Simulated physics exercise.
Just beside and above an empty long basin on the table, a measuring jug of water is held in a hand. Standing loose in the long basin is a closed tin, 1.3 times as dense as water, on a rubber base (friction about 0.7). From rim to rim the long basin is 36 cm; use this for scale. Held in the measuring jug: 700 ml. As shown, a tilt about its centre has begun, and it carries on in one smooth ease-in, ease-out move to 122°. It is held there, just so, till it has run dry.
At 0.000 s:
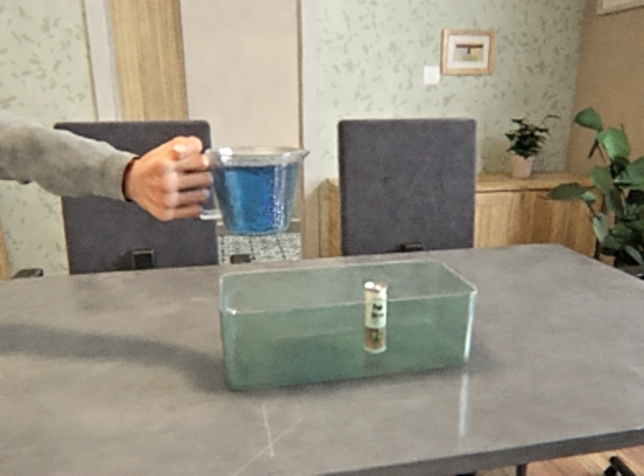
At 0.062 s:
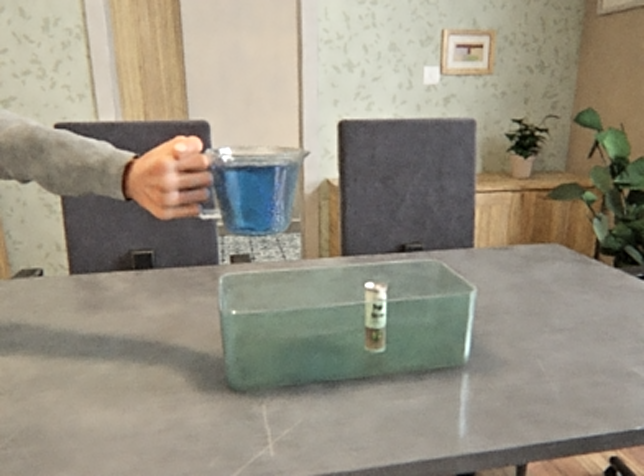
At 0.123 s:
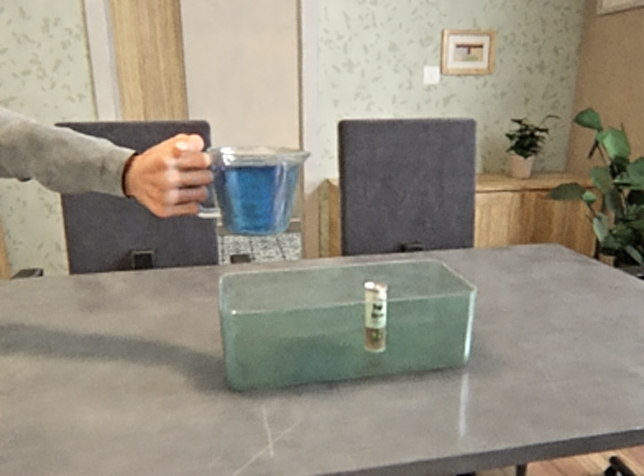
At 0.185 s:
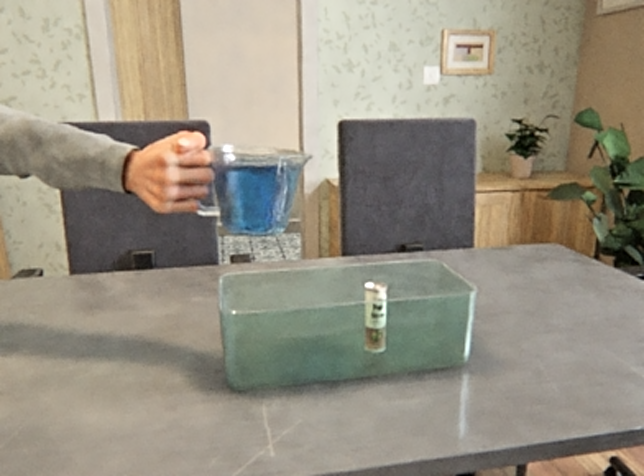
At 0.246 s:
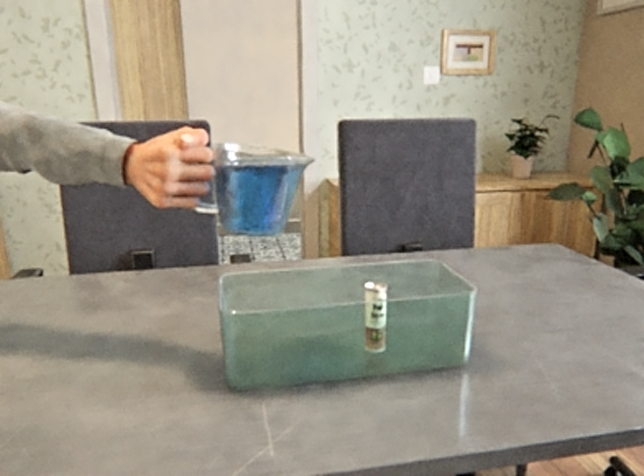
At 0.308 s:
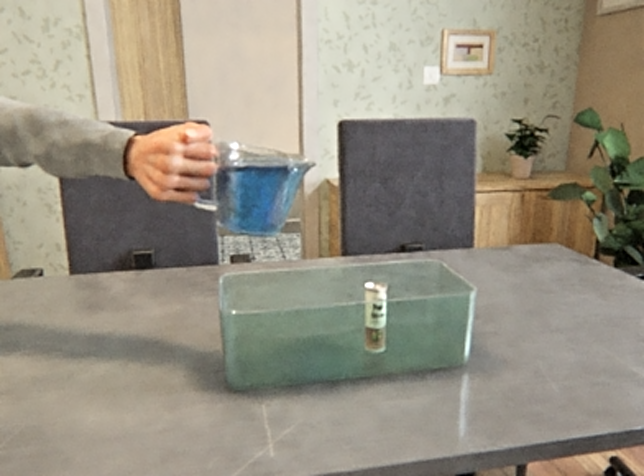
A hand held a glass measuring jug of blue water above a long greenish basin with a small tin standing in it, then slowly tilted the jug slightly to the right.
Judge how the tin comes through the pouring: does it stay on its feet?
Yes.
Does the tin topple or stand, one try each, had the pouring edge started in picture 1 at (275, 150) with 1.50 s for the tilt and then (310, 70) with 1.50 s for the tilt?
Run one: It does not tip. Run two: It tumbles.
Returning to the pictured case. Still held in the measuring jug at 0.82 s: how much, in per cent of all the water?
At that time about 60 in a hundred parts are still held.
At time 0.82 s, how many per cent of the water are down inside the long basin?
Around 18 percent.
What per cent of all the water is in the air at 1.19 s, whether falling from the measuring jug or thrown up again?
About 6 percent.
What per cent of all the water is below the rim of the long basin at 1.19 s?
About 88 %.
After 0.82 s the tilt is 69° and 60 per cent is still to pour; the tin stands where it began.
After 1.19 s the tilt is 109° and 4 per cent is still to pour; the tin leans 5°.
After 1.58 s the tilt is 122° and 0 per cent is still to pour; the tin stands 1 cm from where it began.
After 2.00 s the tilt is 122° and 0 per cent is still to pour; the tin stands 2 cm from where it began.
In the end the tin stands 2 cm from where it began.
